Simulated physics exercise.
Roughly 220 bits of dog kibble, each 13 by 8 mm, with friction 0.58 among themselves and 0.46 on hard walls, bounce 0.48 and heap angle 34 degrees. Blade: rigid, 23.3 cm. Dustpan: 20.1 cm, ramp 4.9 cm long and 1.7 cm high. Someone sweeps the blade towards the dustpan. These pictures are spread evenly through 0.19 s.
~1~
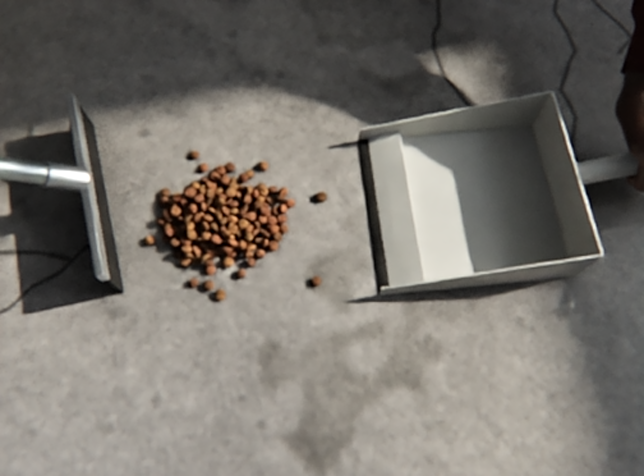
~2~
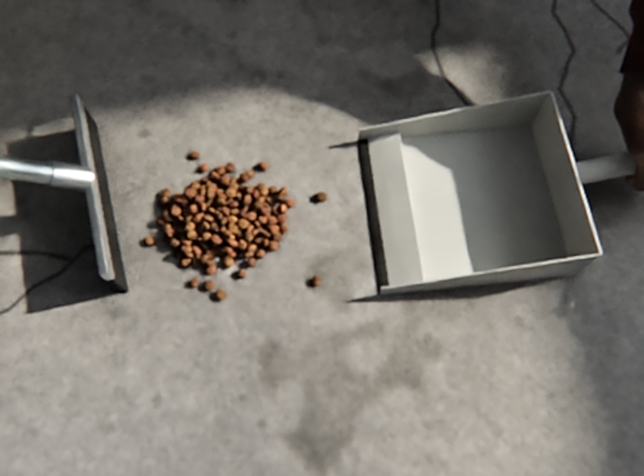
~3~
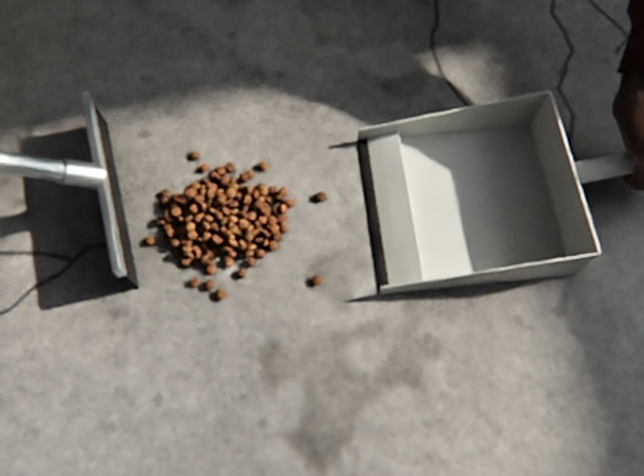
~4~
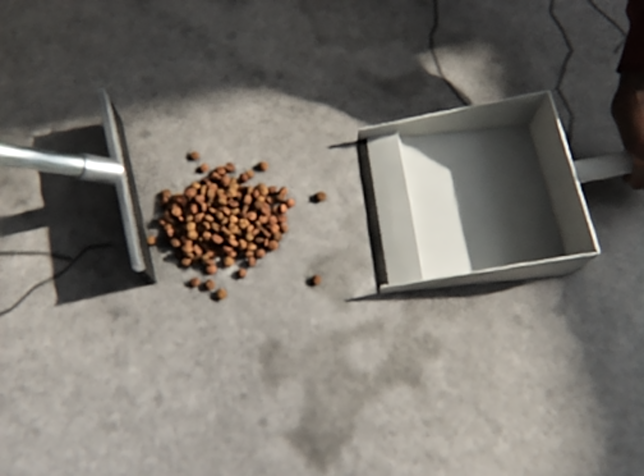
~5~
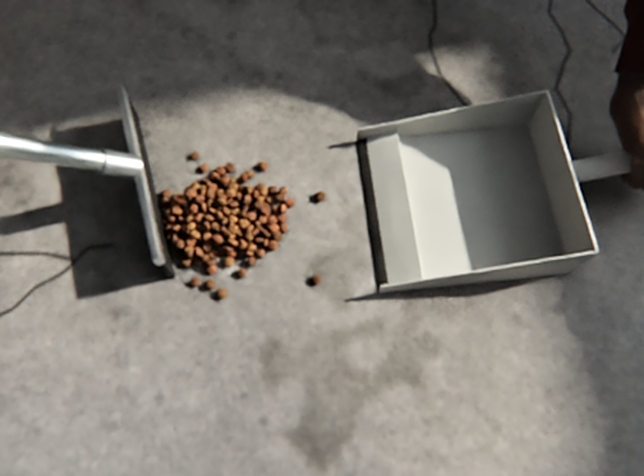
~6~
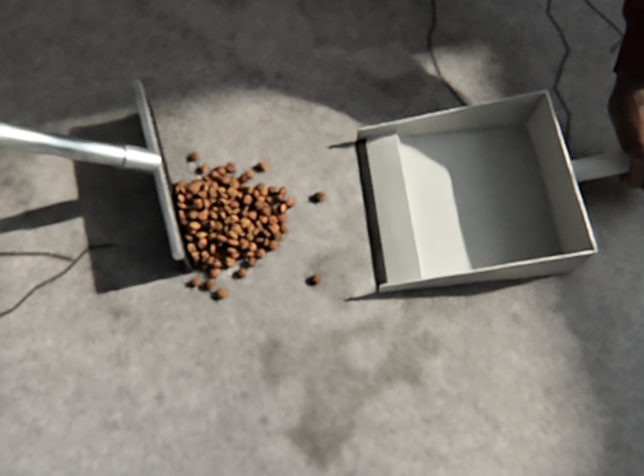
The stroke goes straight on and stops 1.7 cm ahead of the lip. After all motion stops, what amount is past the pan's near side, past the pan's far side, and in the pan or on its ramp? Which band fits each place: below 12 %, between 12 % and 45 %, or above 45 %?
Bands: Near side below 12 %; far side between 12 % and 45 %; pan between 12 % and 45 %.
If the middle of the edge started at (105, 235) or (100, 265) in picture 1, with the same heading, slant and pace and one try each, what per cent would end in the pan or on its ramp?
I'd put it near 30 per cent for the first and near 25 per cent for the second.
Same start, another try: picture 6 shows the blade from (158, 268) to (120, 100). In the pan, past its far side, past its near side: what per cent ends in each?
Per cent by place - pan 35, far side 10, near side 0.
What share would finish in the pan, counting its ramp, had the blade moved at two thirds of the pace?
It would come to roughly 30 percent.
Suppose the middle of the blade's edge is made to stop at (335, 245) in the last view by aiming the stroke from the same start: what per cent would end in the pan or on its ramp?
Close to 20 in a hundred.
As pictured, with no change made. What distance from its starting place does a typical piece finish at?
Near 18 cm.
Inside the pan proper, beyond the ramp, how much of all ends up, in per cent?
Near 0 per cent, I'd say.
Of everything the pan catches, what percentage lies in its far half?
About 80 %.
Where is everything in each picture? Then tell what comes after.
The first picture shows blade from (103, 276) to (74, 103), moved 0.0 cm, 0 of the pieces shifted so far; middle of the pieces at (220, 216); pan at (477, 204).
The second picture shows blade from (108, 275) to (78, 103), moved 0.4 cm, 0 of the pieces shifted so far; middle of the pieces at (220, 216).
The third picture shows blade from (120, 271) to (88, 101), moved 1.6 cm, 0 of the pieces shifted so far; middle of the pieces at (220, 216).
The fourth picture shows blade from (139, 266) to (104, 97), moved 3.5 cm, 0 of the pieces shifted so far; middle of the pieces at (220, 216).
The fifth picture shows blade from (159, 260) to (122, 93), moved 5.7 cm, 7 of the pieces shifted so far; middle of the pieces at (220, 216).
The sixth picture shows blade from (178, 254) to (139, 89), moved 7.7 cm, 86 of the pieces shifted so far; middle of the pieces at (222, 216); pan at (473, 202).
Then, 0.19 s after the last picture, middle of the blade 14 cm from the lip; 0 % over the lip, far side 5 %, near side 0 %.
Then, 0.31 s after the last picture, middle of the blade 7 cm from the lip; 0 % over the lip, far side 15 %, near side 0 %.
Then, 0.57 s after the last picture, middle of the blade 4 cm from the lip; 25 % over the lip, far side 20 %, near side 0 %.
In the end, near side 0 %, far side 20 %, pan 25 %, in front of the lip or behind the blade 55 %.
